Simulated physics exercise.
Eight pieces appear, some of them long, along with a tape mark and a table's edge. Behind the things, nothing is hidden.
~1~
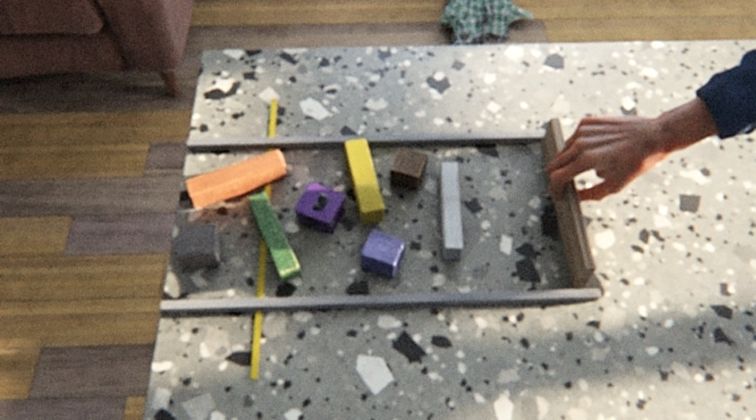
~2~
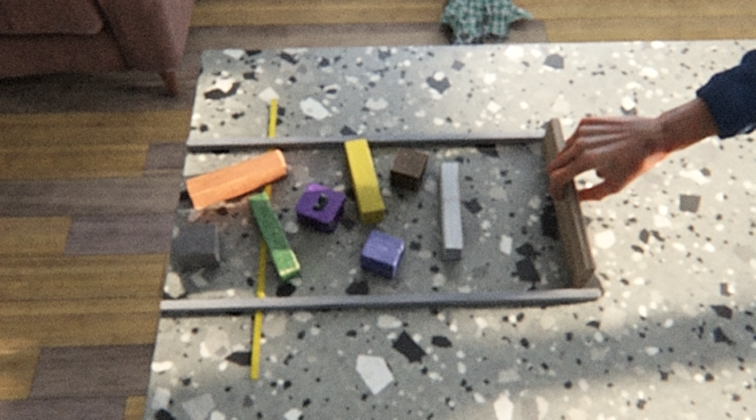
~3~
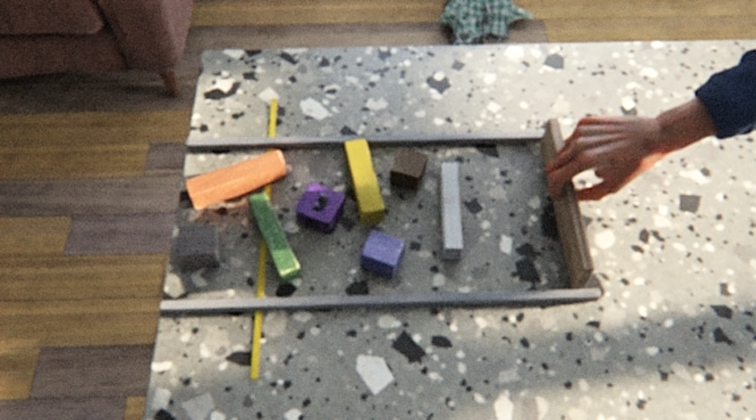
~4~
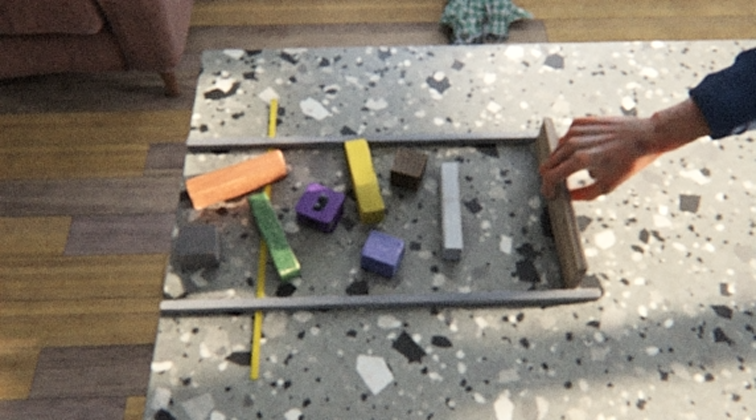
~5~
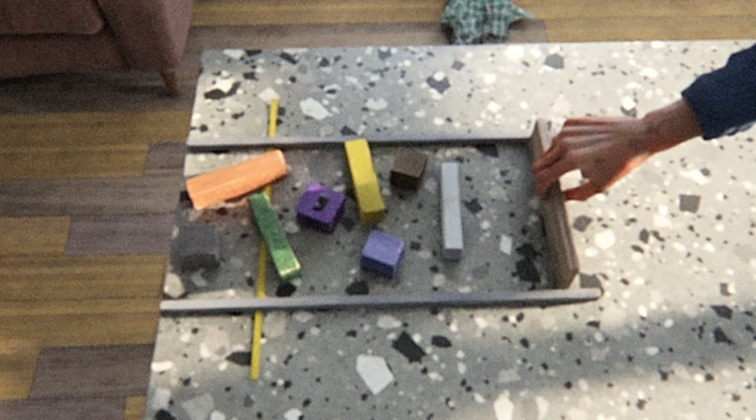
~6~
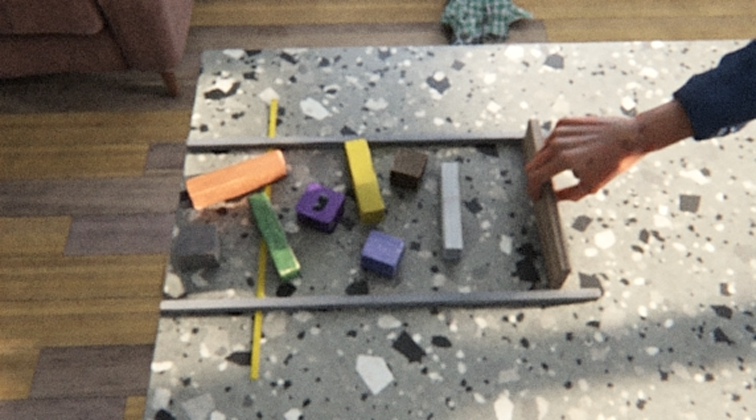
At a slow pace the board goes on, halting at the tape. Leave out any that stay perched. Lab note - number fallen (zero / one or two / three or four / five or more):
Number fallen: One or two.
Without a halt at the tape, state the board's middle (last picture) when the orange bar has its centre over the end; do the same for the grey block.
The orange bar gives roughly (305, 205), the grey block roughly (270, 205).
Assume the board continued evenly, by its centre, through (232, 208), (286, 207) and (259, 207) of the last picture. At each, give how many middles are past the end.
Going through the three places, I get 3, 1 and 2.
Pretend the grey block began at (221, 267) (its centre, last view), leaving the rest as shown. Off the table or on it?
The grey block does not fall.
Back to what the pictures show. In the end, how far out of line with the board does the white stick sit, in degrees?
The angle comes out near 0 degrees.
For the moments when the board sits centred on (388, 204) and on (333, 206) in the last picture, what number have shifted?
Moved so far: 5, then 7.
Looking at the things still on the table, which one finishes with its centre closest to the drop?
It's the green bar that ends up nearest.
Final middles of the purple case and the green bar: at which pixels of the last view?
Near (211, 235) and (190, 257).
A little later, none off yet; grey block at rest near (200, 246); orange bar at rest near (237, 180); green bar at rest near (273, 236).
When it is over, the number that fall off is one or two; down, orange bar and grey block.
